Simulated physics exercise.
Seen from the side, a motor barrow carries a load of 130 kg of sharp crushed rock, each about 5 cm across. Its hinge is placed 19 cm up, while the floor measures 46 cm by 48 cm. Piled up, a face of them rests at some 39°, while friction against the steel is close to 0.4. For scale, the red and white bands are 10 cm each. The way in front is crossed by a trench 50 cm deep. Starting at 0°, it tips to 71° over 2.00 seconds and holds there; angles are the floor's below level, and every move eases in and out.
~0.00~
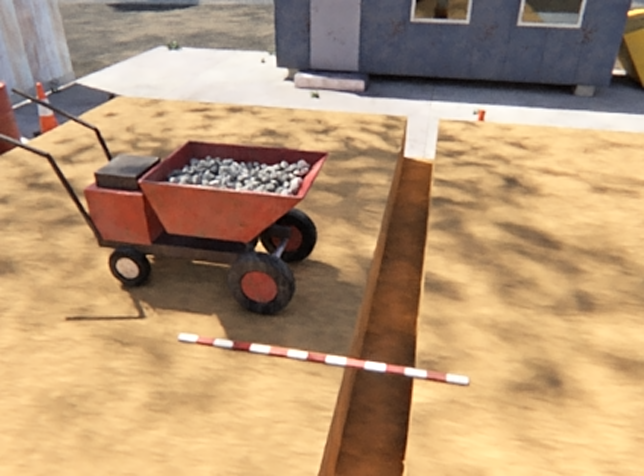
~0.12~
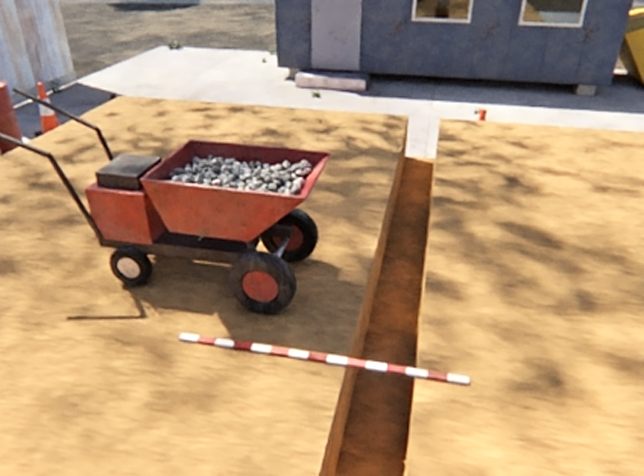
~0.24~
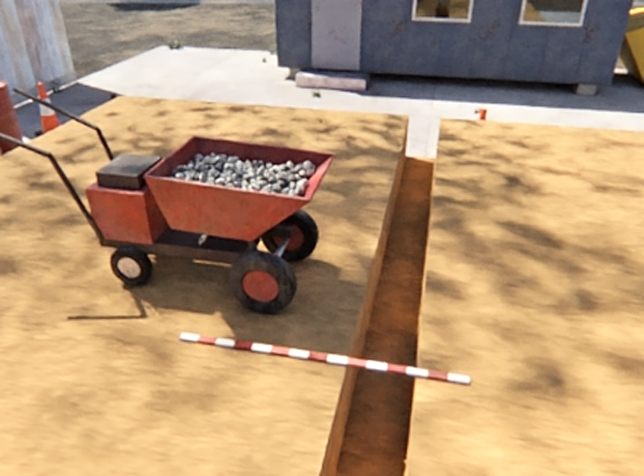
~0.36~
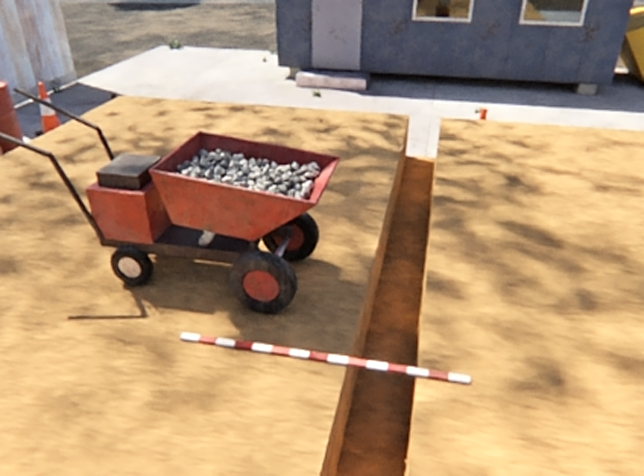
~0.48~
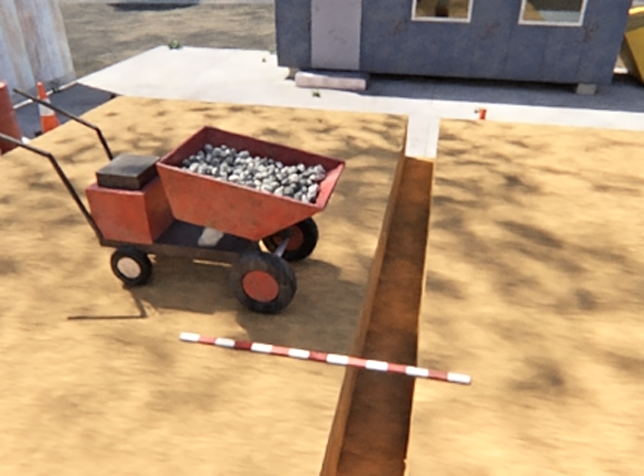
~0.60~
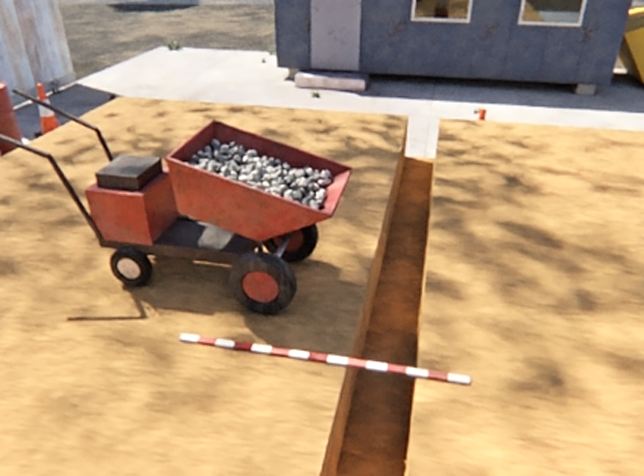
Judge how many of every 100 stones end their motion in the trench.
I would put it near 95 out of 100.
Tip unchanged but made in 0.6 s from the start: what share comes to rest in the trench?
Near 70 per cent.
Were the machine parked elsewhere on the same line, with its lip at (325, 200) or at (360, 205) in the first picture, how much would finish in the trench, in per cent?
About 75 per cent first, then about 5 per cent.
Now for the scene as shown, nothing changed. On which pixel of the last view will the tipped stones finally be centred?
Roughly at pixel (395, 351).
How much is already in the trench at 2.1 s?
Some 40 per cent of the load by that point.
After 1.5 s the floor is at 60°; 100 % in the skip; the foremost stones are at (381, 260).
After 2.1 s the floor is at 71°; 57 % in the skip, 41 % in the trench, 2 % past the trench; the foremost stones are at (445, 305).
After 2.5 s the floor is at 71°; 25 % in the skip, 70 % in the trench, 5 % past the trench; the foremost stones are at (479, 296).
After 4.4 s the floor is at 71°; 0 % in the skip, 95 % in the trench, 5 % past the trench; the foremost stones are at (486, 299).
